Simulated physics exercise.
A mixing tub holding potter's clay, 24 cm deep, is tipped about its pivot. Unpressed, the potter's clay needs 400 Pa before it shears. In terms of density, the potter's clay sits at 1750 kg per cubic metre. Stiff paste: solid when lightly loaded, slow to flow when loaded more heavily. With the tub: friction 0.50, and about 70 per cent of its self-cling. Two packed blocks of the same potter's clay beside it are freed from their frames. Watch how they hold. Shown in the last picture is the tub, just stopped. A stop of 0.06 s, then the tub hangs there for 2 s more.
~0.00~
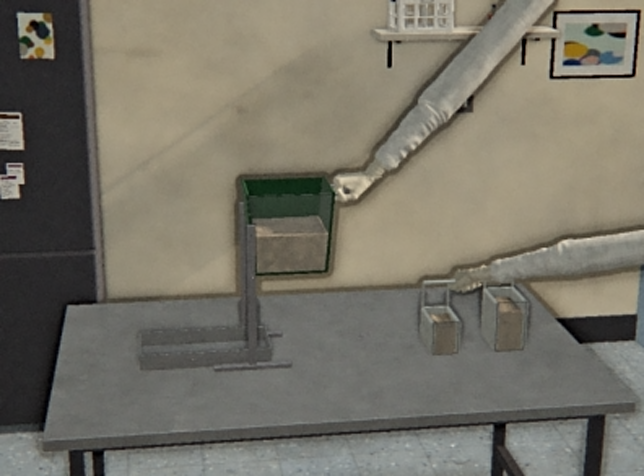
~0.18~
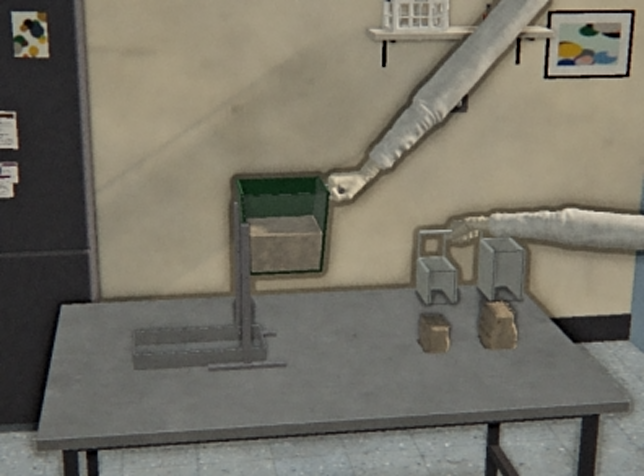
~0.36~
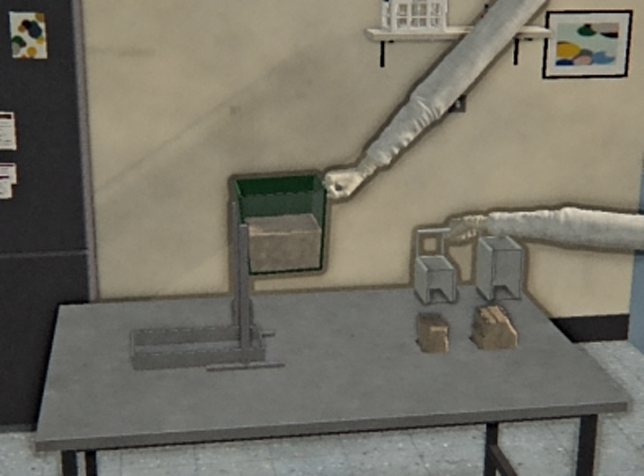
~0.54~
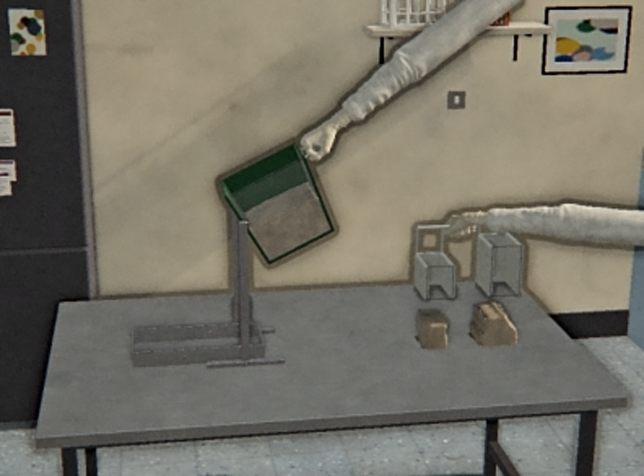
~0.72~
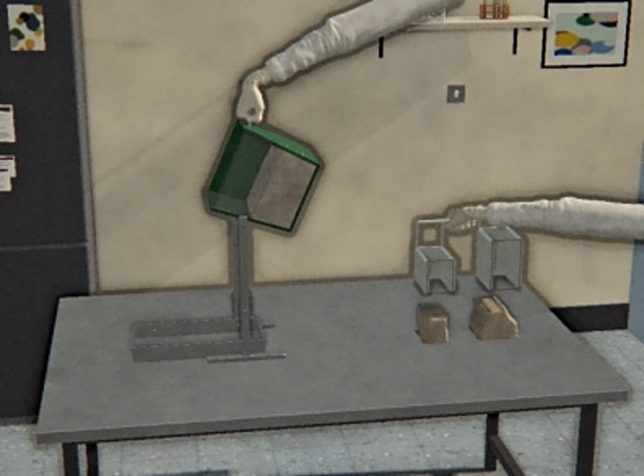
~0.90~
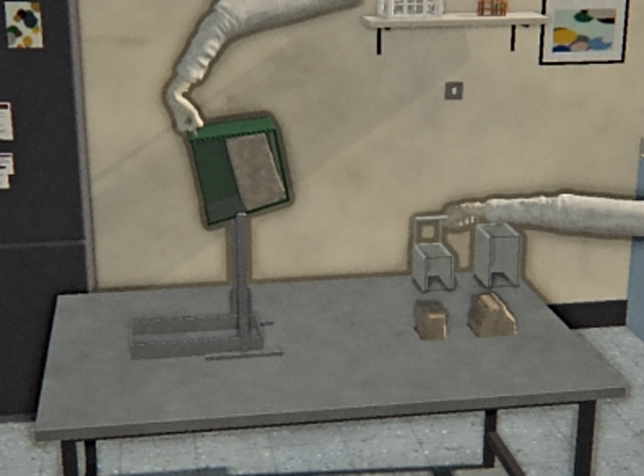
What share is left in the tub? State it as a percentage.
About 45 %.
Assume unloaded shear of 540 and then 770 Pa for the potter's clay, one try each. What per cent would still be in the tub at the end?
Roughly 50 % followed by roughly 55 %.
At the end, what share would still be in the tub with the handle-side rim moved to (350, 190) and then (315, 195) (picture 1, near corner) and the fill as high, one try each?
In that order: 40 %, 60 %.
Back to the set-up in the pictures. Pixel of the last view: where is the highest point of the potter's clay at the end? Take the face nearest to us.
Roughly at pixel (259, 186).
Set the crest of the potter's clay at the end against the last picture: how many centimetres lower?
15 cm.
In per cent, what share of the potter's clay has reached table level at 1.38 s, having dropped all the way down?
At that moment, near 40 % is down.
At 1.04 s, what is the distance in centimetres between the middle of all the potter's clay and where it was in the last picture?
Close to 9 centimetres.
By 1.04 s, the tub is at 100 degrees and holds 100 %.
By 1.21 s, the tub is at 100 degrees and holds 54 %.
By 1.38 s, the tub is at 100 degrees and holds 46 %.
By 1.55 s, the tub is at 100 degrees and holds 45 %.
By 2.90 s, at the end, the tub is at 100 degrees and holds 45 %.
